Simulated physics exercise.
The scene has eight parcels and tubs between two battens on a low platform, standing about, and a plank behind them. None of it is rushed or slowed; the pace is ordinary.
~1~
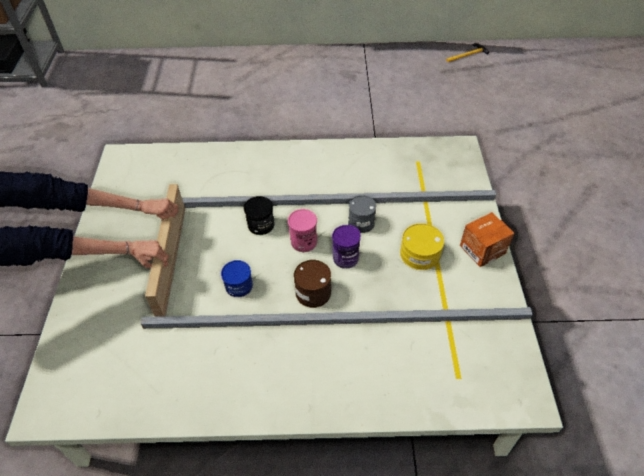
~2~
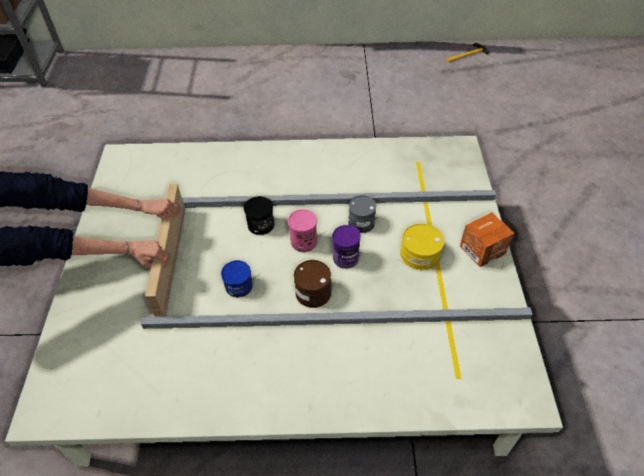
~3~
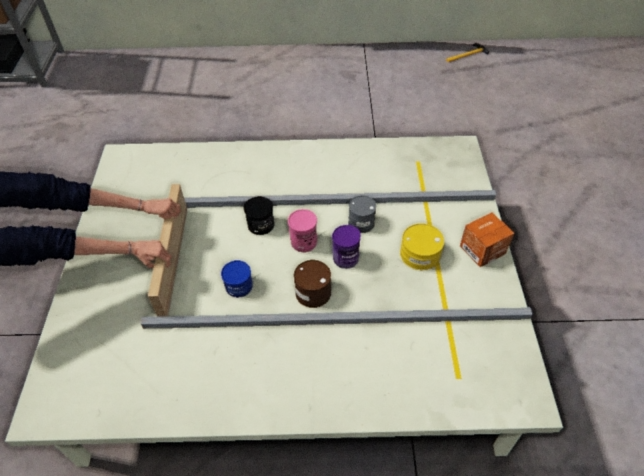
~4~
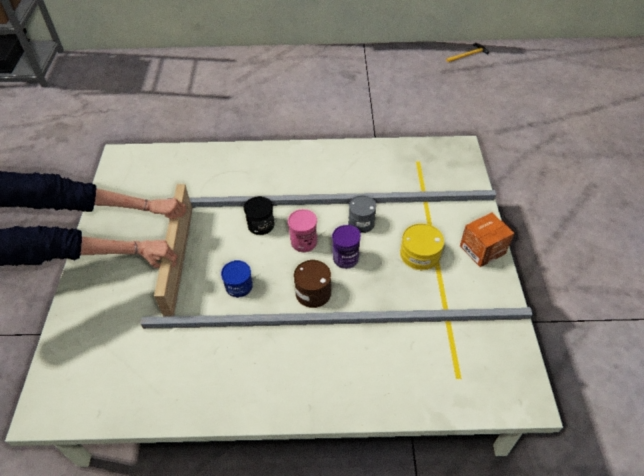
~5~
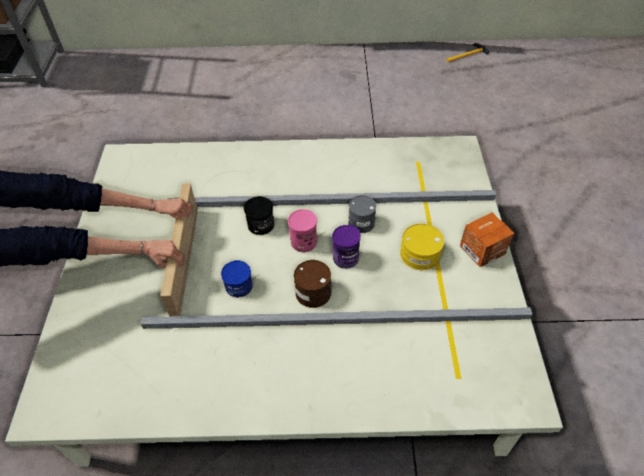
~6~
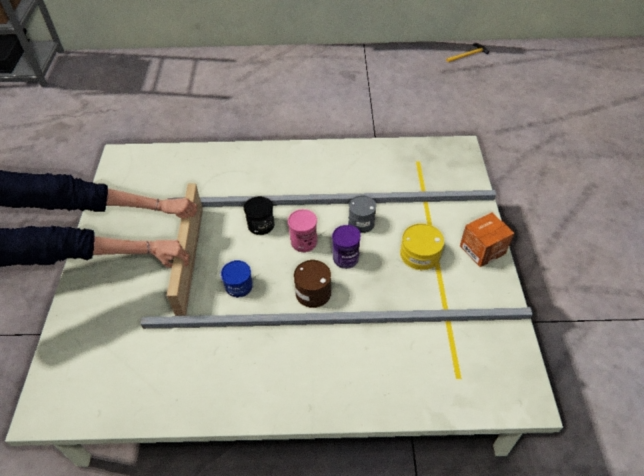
A pale low platform stands on a grey paved floor, seen from above at an angle by a still camera, with a hammer lying beyond it. Between two grey battens stand black, pink, blue, brown, purple, grey and yellow tubs, the yellow one by a yellow tape line, and an orange box at right. Two dark-sleeved arms slide a wooden plank slightly rightward, while everything else stays still.
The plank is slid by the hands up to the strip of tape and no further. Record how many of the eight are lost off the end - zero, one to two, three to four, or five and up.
Lost off the end: One to two.
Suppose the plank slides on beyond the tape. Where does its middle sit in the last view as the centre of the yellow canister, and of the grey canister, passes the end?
Middle approx. at (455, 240), then approx. at (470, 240).
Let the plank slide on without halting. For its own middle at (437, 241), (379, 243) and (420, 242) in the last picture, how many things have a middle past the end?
It would be 1, 0 and 1.
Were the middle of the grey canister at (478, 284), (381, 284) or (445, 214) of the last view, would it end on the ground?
In turn it is safe; is safe; is safe.
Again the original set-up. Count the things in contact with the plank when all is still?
Number in contact with it: 3.
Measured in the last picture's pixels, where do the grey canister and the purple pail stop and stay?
The grey canister ends up near (468, 214), and the purple pail near (459, 242).
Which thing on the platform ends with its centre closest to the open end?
Answer: The yellow canister.
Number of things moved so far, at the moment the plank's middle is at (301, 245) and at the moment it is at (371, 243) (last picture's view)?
By then 4, and later 7.
Soon after, none off yet; orange box at rest near (486, 240); yellow canister at rest near (422, 247); grey canister at rest near (362, 214).
In the end, the number that fall off is one or two; gone, orange box.
